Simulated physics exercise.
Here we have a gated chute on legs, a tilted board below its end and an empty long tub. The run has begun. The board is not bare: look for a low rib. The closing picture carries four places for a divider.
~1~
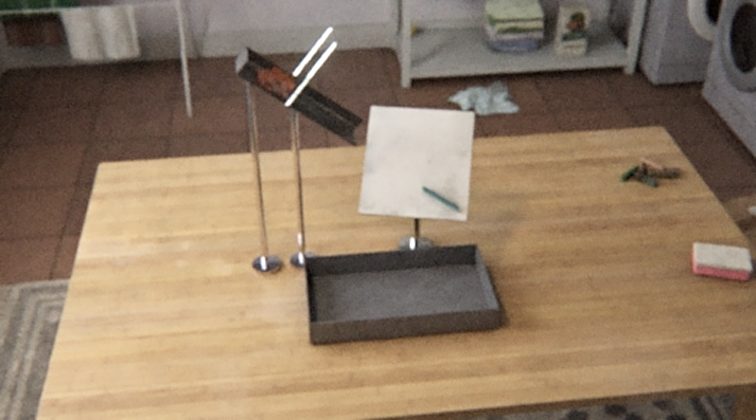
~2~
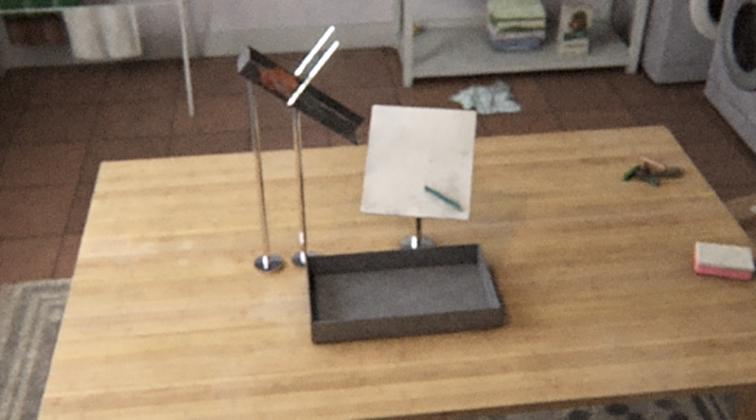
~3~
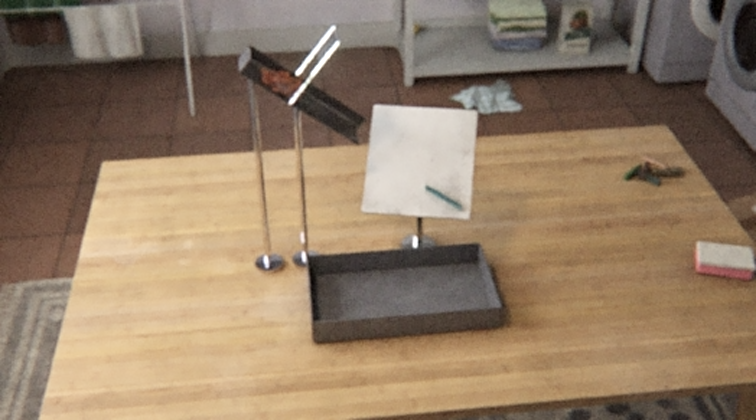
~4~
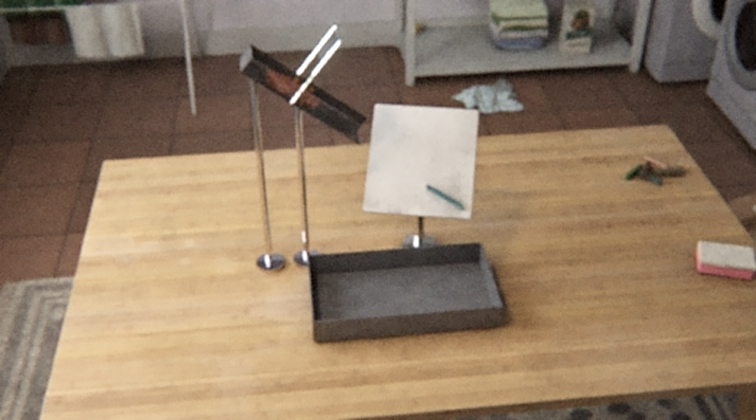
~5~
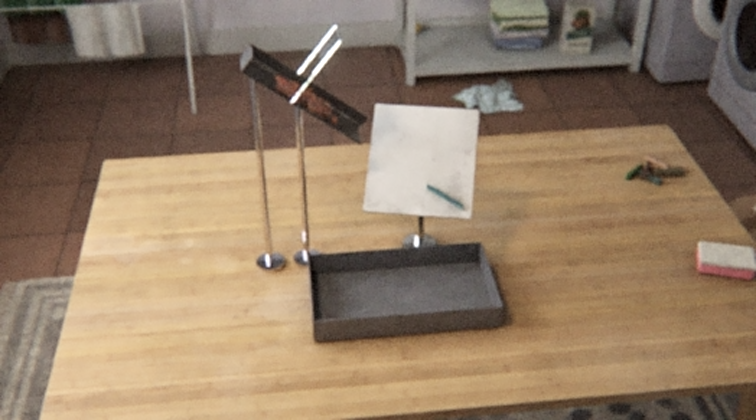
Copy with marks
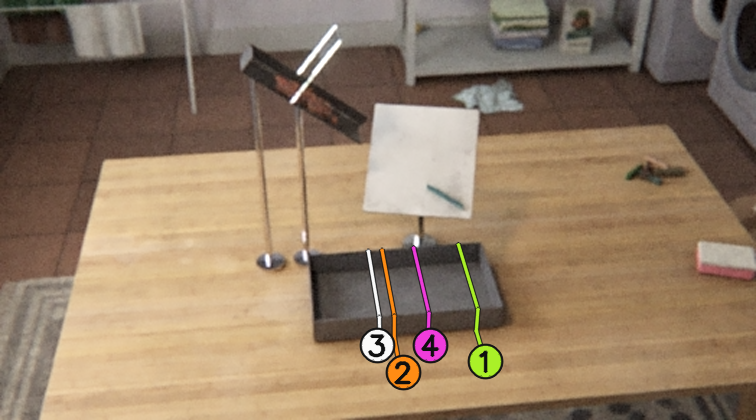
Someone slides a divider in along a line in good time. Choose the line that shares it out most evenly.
4 works best here.
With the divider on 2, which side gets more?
Right.
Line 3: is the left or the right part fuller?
The right side.
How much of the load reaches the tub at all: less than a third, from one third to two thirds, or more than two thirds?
About that: More than two thirds.
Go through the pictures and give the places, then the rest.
The first frame shows load behind the gate at (279, 84), clay pellets; lip of the chute at (355, 139), sloping fairly steeply.
The second frame shows middle of the board at (419, 161), tilted fairly steeply; middle of its low edge at (414, 216); of its high edge at (424, 108).
The third frame shows front corners of the tub at (312, 322) and (501, 307), empty; front of the load at (299, 98).
The fourth frame shows middle of the load at (295, 90); its front at (317, 101), about a quarter of the way to the lip; rib from (427, 185) to (463, 206).
The fifth frame shows middle of the load at (304, 99); its front at (334, 117), about two thirds of the way to the lip.
On the marked copy, line 1 crosses the front rim at (477, 308); line 2 crosses the front rim at (394, 315); line 3 crosses the front rim at (379, 316); line 4 crosses the front rim at (428, 312).
Choosing 1, of what is caught, nearly all on the left of the divider, a small part on the right.
Choosing 2, of what is caught, a small part on the left of the divider, most on the right.
Choosing 3, of what is caught, a stray few on the left of the divider, nearly all on the right.
Choosing 4, of what is caught, about a third on the left of the divider, about two thirds on the right.
